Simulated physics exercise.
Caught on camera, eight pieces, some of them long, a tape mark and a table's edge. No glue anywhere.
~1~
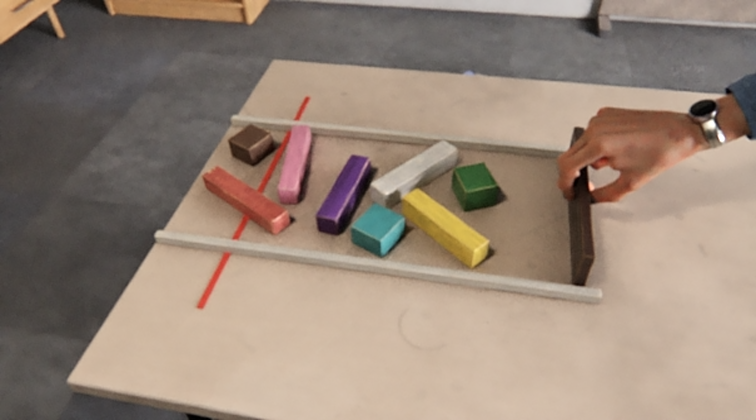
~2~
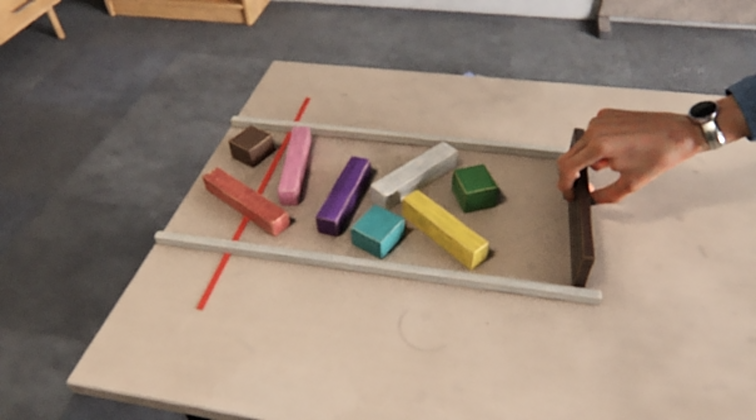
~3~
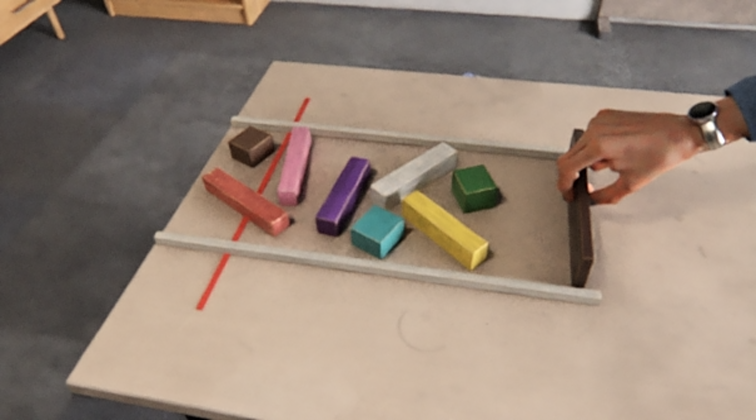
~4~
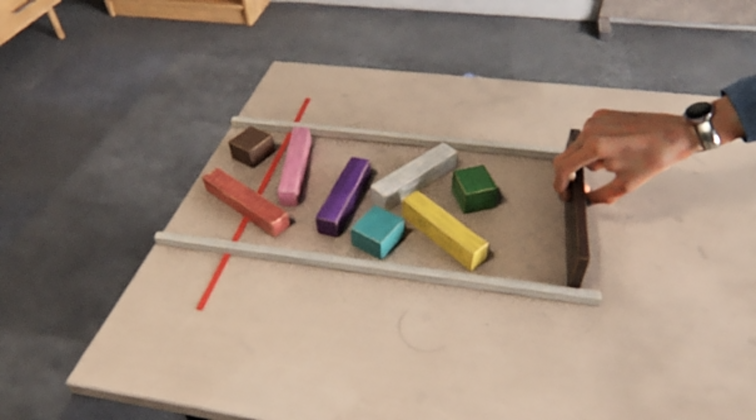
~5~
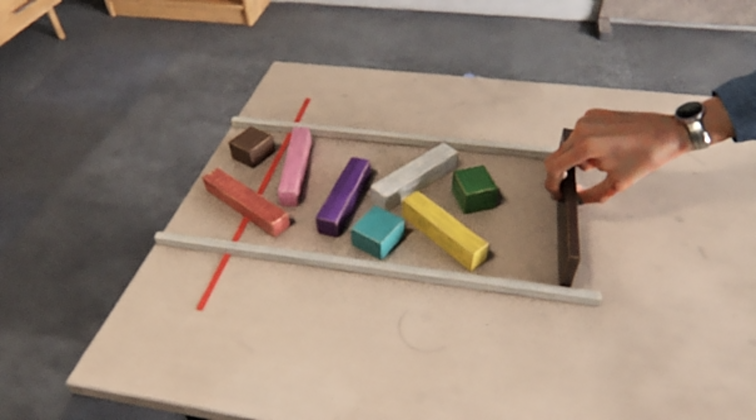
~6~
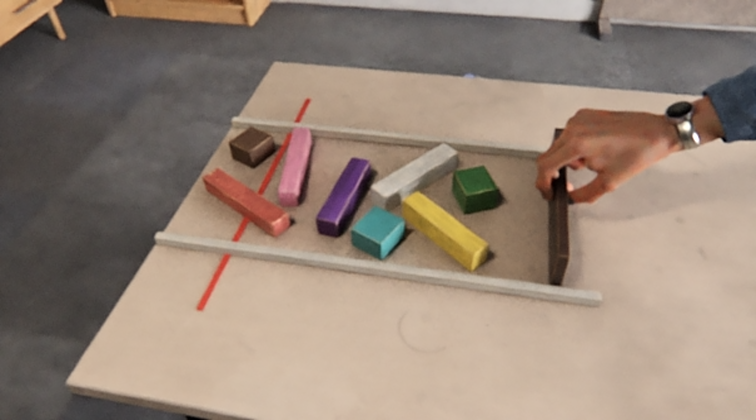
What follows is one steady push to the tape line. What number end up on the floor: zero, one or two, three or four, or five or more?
The number that fall off is three or four.
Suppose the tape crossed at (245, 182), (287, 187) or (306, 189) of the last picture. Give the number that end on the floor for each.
Down on the floor: 4, 3 and 2.
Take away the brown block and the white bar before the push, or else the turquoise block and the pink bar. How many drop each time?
It would be 2 and 1.
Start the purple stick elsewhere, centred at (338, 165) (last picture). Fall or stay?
It survives.
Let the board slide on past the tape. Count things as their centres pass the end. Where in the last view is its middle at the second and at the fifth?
Near (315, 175) and (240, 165).
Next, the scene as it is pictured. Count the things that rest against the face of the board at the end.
The number is 2.
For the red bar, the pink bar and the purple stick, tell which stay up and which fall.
The red bar goes over; the pink bar falls; the purple stick falls.
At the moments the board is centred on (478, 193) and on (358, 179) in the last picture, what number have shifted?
By then 2, and 8.
Soon after, none off yet; brown block at rest near (252, 147); red bar at rest near (245, 201); pink bar at rest near (296, 165).
Then, none off yet; brown block moved a little near (239, 144); red bar moved a little near (206, 196); pink bar moved a little near (250, 158).
At rest, the number that fall off is three or four; fallen, purple stick, pink bar, red bar and brown block.
